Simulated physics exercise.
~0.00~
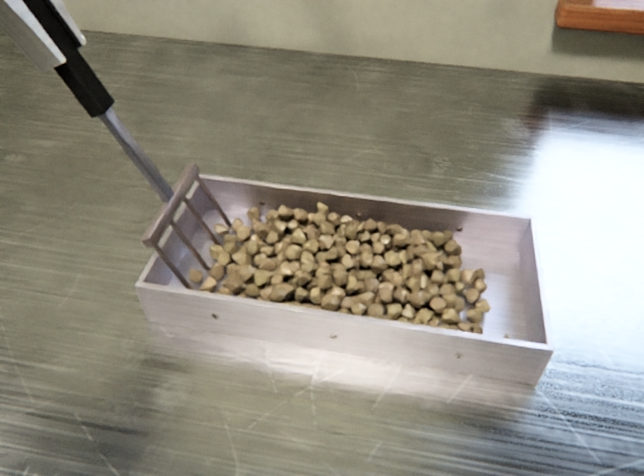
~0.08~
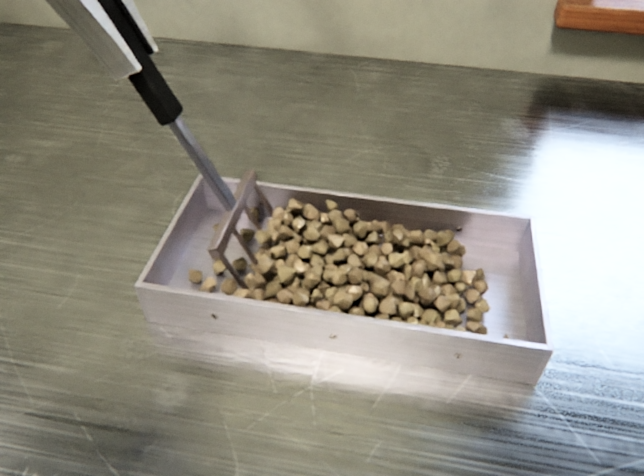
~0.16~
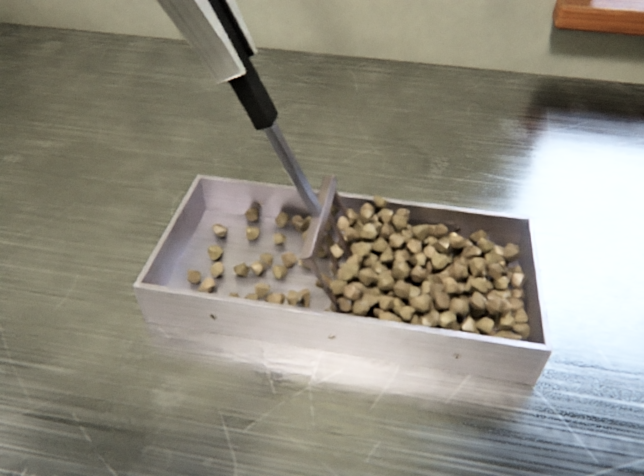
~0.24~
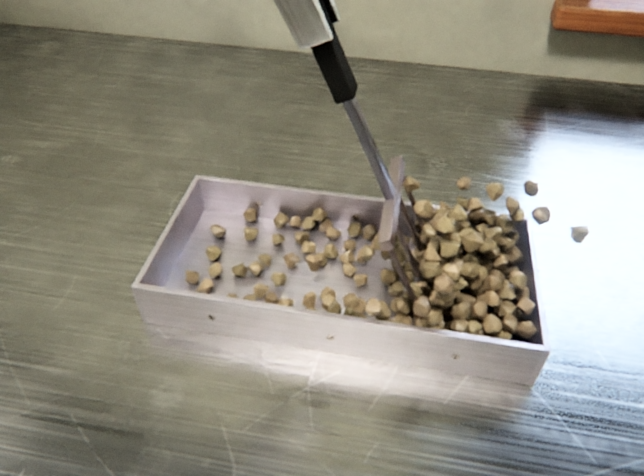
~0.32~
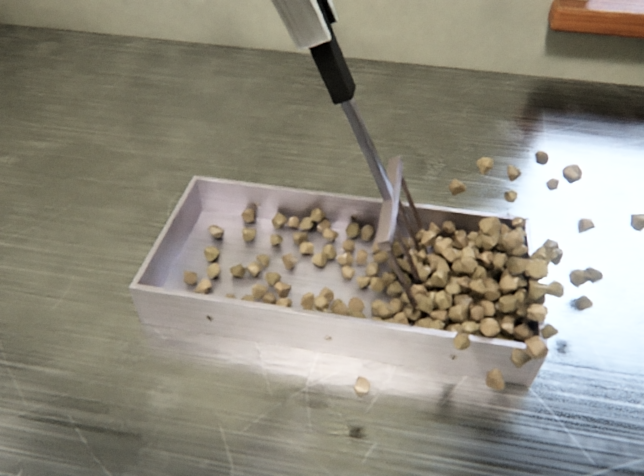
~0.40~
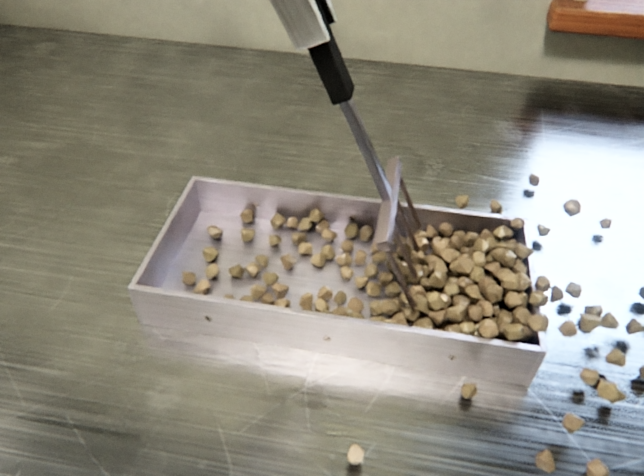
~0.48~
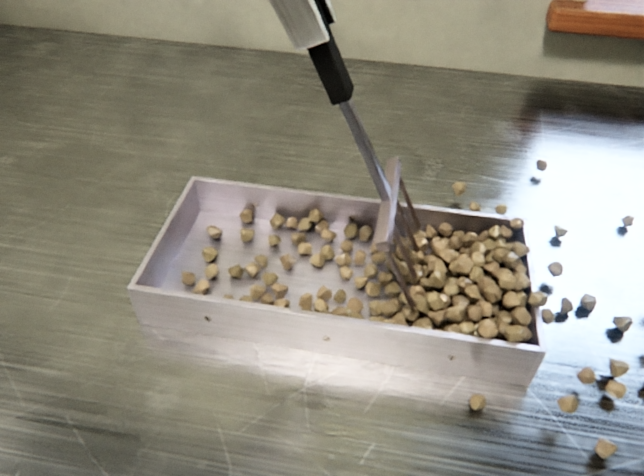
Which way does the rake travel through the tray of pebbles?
The rake moves to the right, pushing the pebbles along with it.
